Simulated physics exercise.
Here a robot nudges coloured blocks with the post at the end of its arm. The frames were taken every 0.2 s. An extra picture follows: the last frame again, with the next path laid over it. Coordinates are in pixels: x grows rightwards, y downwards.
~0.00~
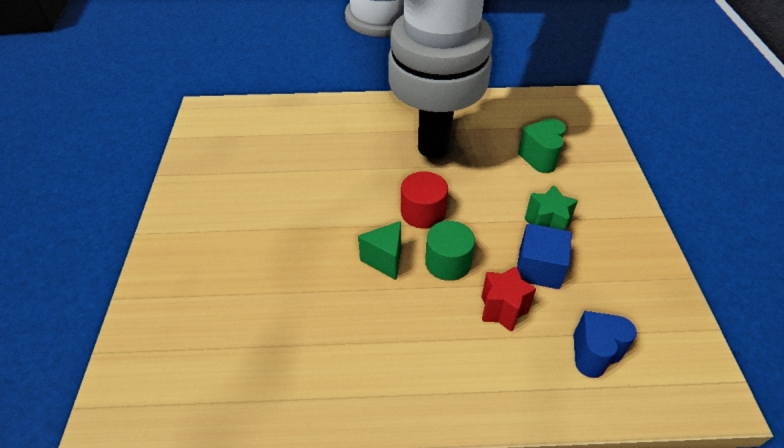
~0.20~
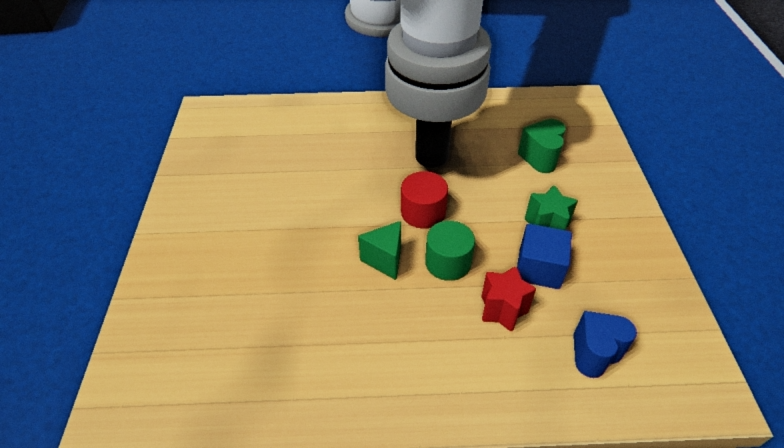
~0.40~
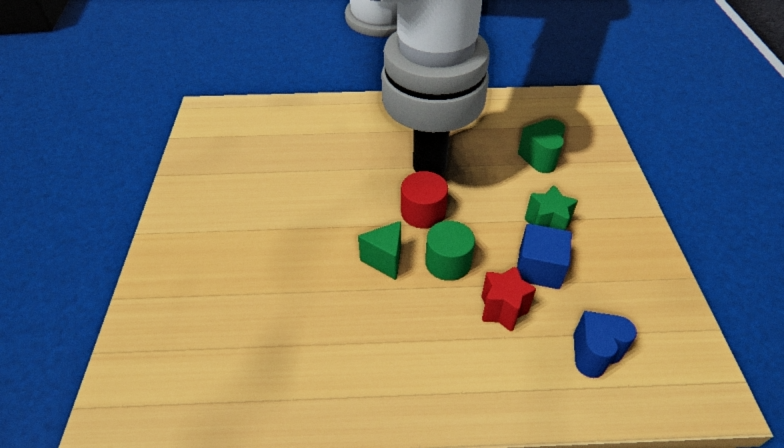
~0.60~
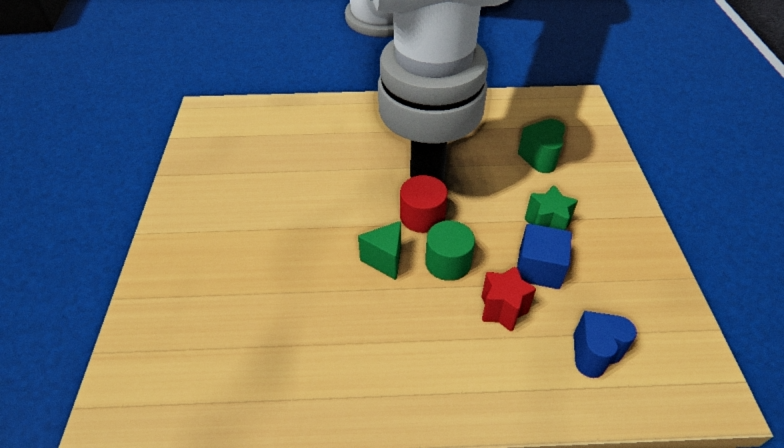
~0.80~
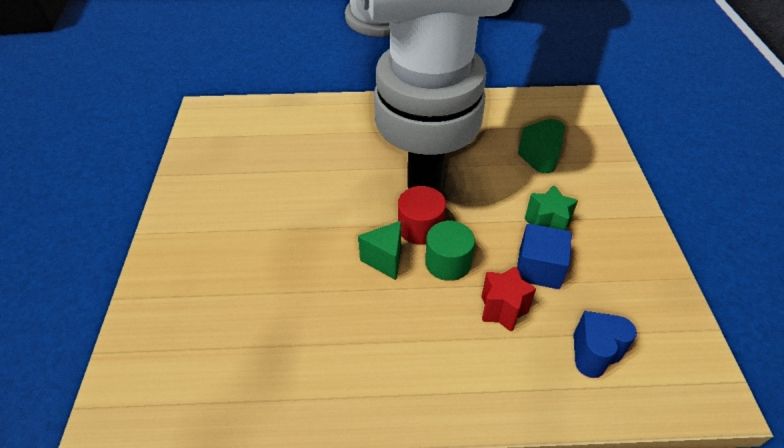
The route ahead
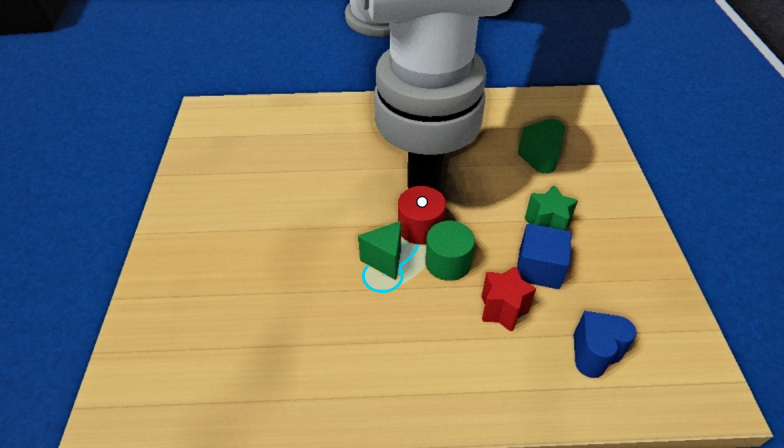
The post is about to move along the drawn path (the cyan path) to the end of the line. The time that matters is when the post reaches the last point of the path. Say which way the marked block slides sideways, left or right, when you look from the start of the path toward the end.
It's going to go left.
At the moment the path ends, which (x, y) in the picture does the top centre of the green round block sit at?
Near (462, 259).
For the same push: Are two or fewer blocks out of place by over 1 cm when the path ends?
My answer is no.
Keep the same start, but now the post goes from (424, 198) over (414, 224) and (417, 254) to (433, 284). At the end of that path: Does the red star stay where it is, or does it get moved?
Answer: Moved.
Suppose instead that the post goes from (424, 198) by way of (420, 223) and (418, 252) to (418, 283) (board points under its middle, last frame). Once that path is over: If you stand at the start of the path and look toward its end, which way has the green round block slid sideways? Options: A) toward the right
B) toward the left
B - toward the left.
Drawn move, from (424, 198) via (422, 225) and (413, 254), ending at (383, 275); the dot is on the red round block.
What follows on the original path. One third of the way, post (422, 215); green triangular block (376, 242), turned 15° anticlockwise; red round block (415, 233); green round block (459, 255).
Two thirds of the way, post (413, 244); green triangular block (368, 245); red round block (407, 265); green round block (462, 259).
At the end, post (383, 265); green triangular block (347, 248); red round block (395, 288); green round block (462, 259).
